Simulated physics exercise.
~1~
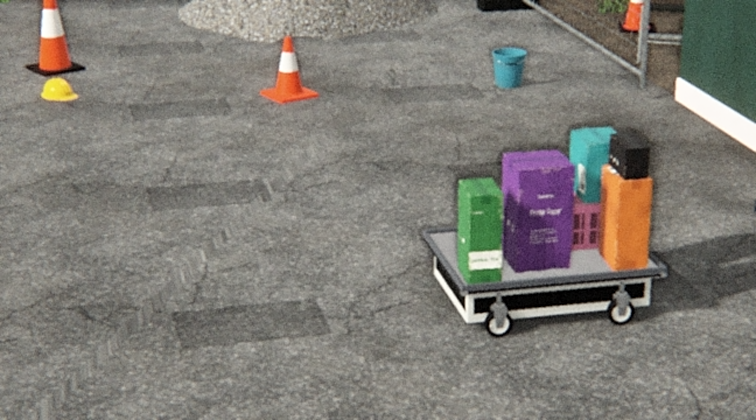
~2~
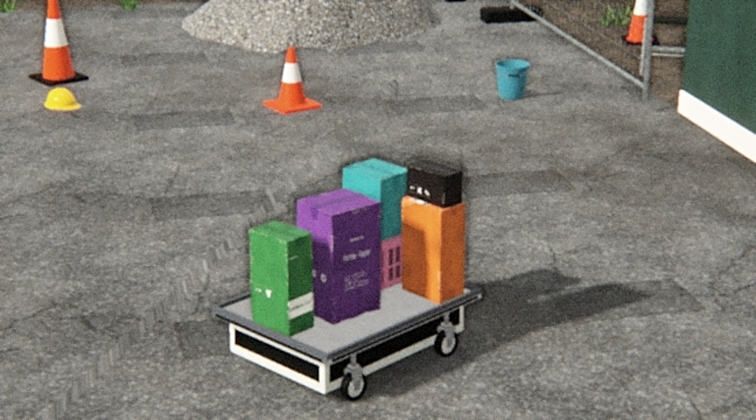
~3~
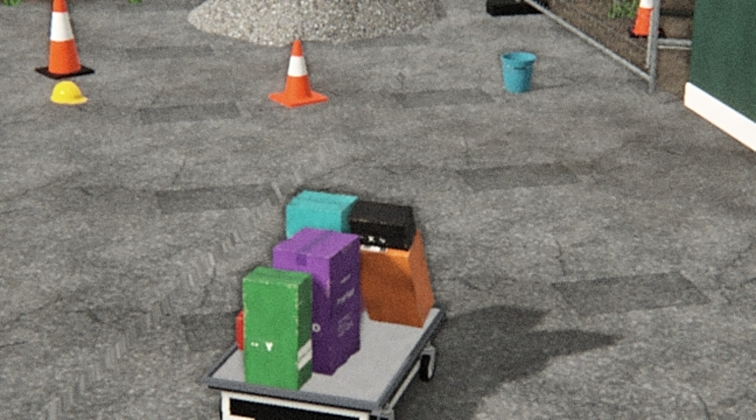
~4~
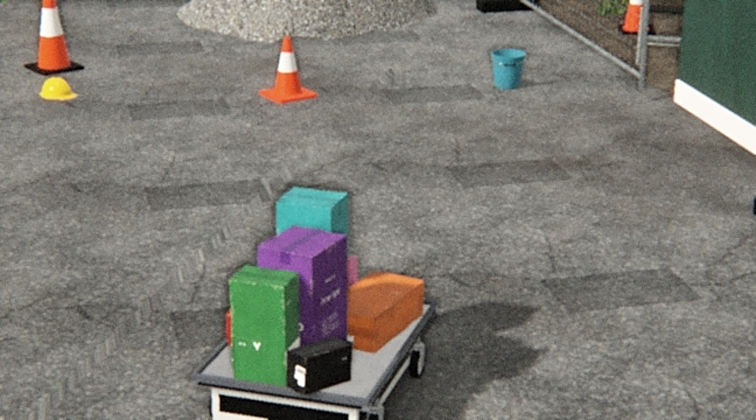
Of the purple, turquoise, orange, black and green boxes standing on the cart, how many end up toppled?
Two of them end up toppled on the cart, the orange box and the black one.
